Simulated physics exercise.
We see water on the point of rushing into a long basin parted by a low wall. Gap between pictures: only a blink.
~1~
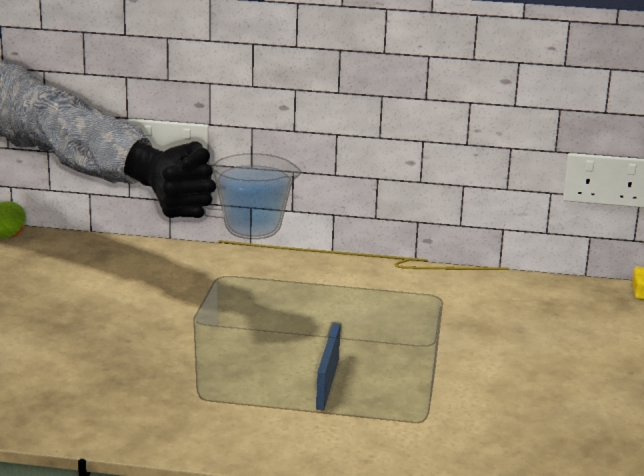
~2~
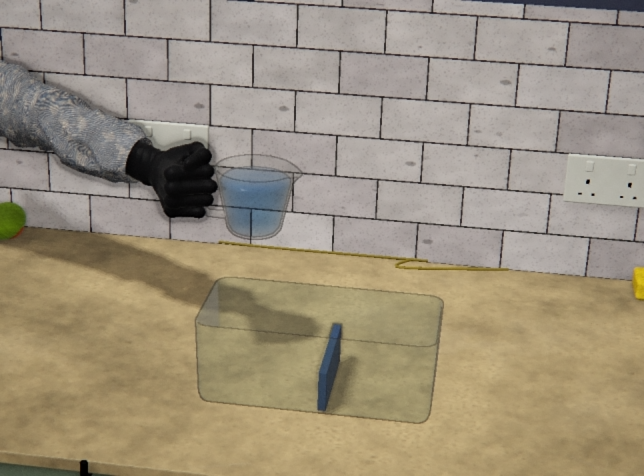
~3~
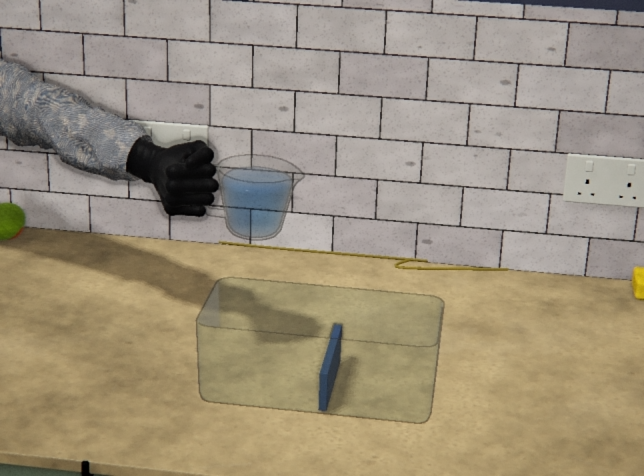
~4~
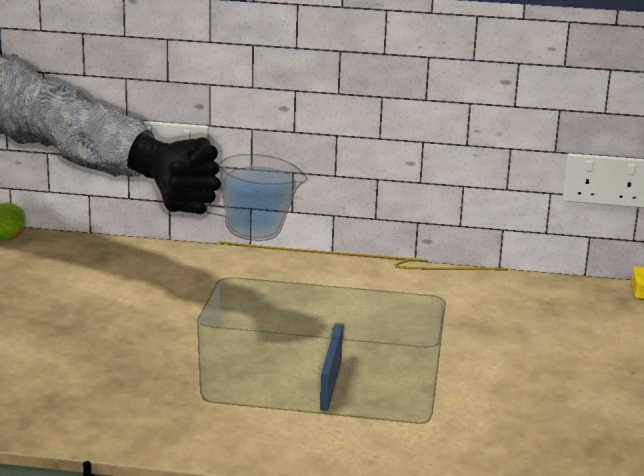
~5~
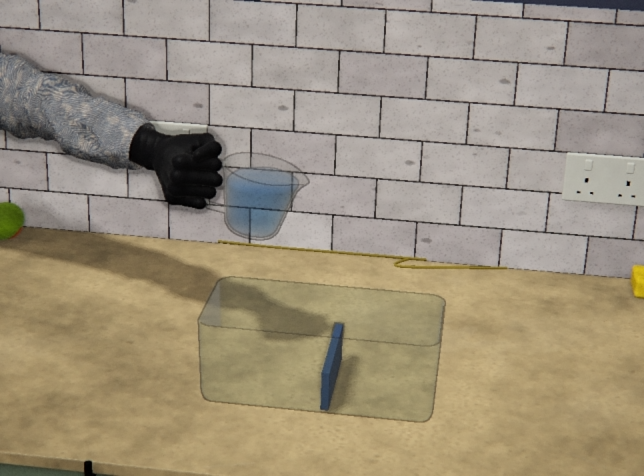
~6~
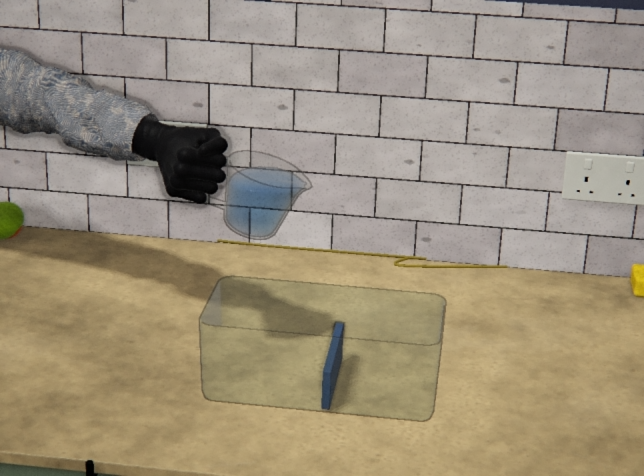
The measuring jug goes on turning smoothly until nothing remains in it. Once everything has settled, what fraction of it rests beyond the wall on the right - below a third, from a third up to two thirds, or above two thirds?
Larger than two thirds.
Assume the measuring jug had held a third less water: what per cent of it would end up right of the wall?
Near 65 parts in a hundred.
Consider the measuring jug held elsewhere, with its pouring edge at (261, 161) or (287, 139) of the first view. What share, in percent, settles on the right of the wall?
First try: About 5 %; second try: About 65 %.
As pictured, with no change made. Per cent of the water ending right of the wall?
Roughly 80 percent of it.
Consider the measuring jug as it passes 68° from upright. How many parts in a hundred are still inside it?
60 %.
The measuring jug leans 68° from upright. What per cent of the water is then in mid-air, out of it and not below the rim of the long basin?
Roughly 25 %.
A moment on, the measuring jug is tipped part way and 62 per cent is still to pour, 1 is left of the wall and 11 right of it.
Next, the measuring jug is tipped on its side and 11 per cent is still to pour, 4 is left of the wall and 67 right of it.
Then the measuring jug is tipped on its side and 0 per cent is still to pour, 18 is left of the wall and 80 right of it.
Later the measuring jug is tipped on its side and 0 per cent is still to pour, 19 is left of the wall and 80 right of it.
At rest 19 per cent lies left of the wall, 80 right of it and 1 outside.
